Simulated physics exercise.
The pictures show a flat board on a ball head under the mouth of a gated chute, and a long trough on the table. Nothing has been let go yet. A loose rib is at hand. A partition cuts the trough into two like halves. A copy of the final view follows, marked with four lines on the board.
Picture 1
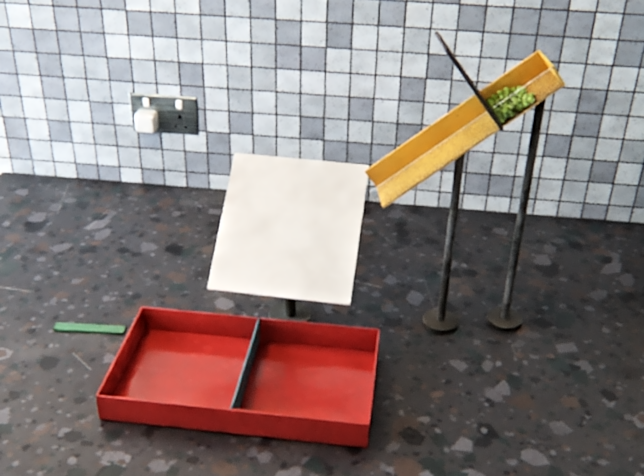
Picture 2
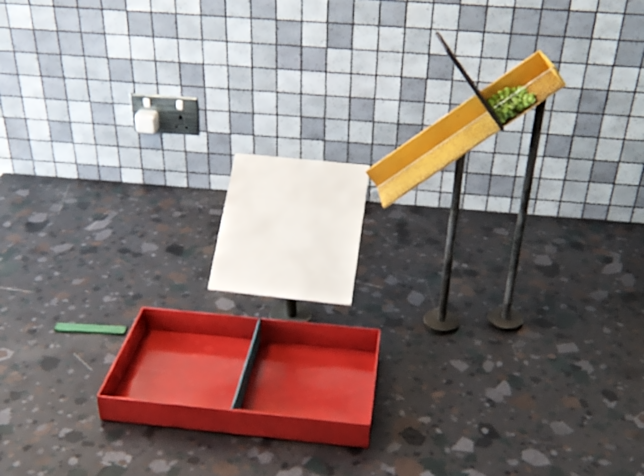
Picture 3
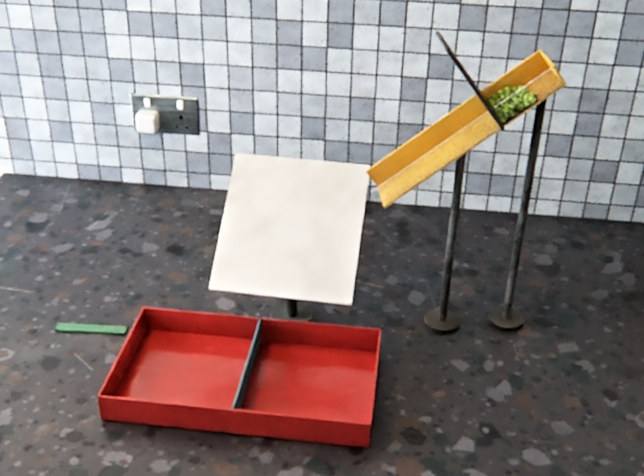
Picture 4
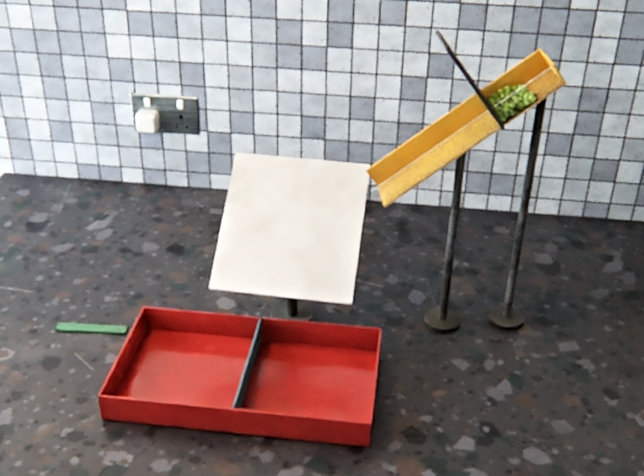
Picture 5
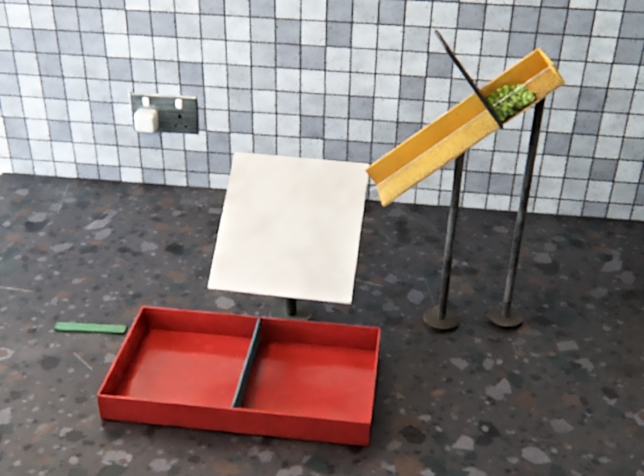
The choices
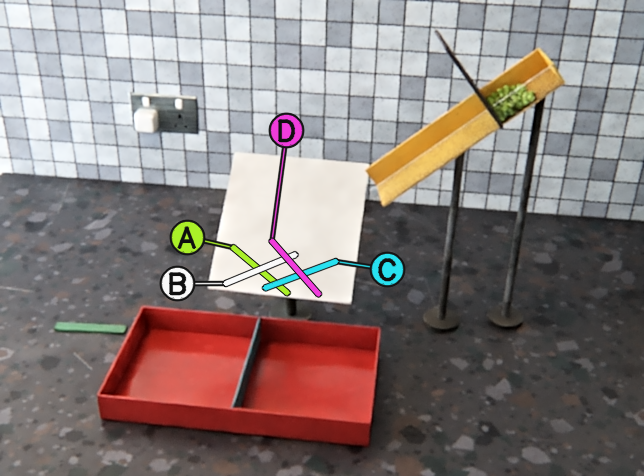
The clip opens on a yellow sloping chute on two dark posts, with green peas heaped behind its gate, above a tilted white board and a divided red trough. A loose green strip lies to the left. Nothing visibly moves from start to end, and the gate stays shut.
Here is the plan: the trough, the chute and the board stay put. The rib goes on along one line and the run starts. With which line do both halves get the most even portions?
It is B.
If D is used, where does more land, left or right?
More lands on the right.
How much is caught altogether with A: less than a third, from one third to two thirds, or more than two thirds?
More than two thirds.
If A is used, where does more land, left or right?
Right.
On the marked copy, line A from (233, 247) to (287, 292); line B from (295, 254) to (225, 283); line C from (335, 261) to (265, 287); line D from (272, 241) to (318, 294).
With A, of what is caught, a small part in the left half, nearly all in the right.
With B, of what is caught, about half in the left half, about half in the right.
With C, of what is caught, all in the left half, none in the right.
With D, of what is caught, a small part in the left half, nearly all in the right.
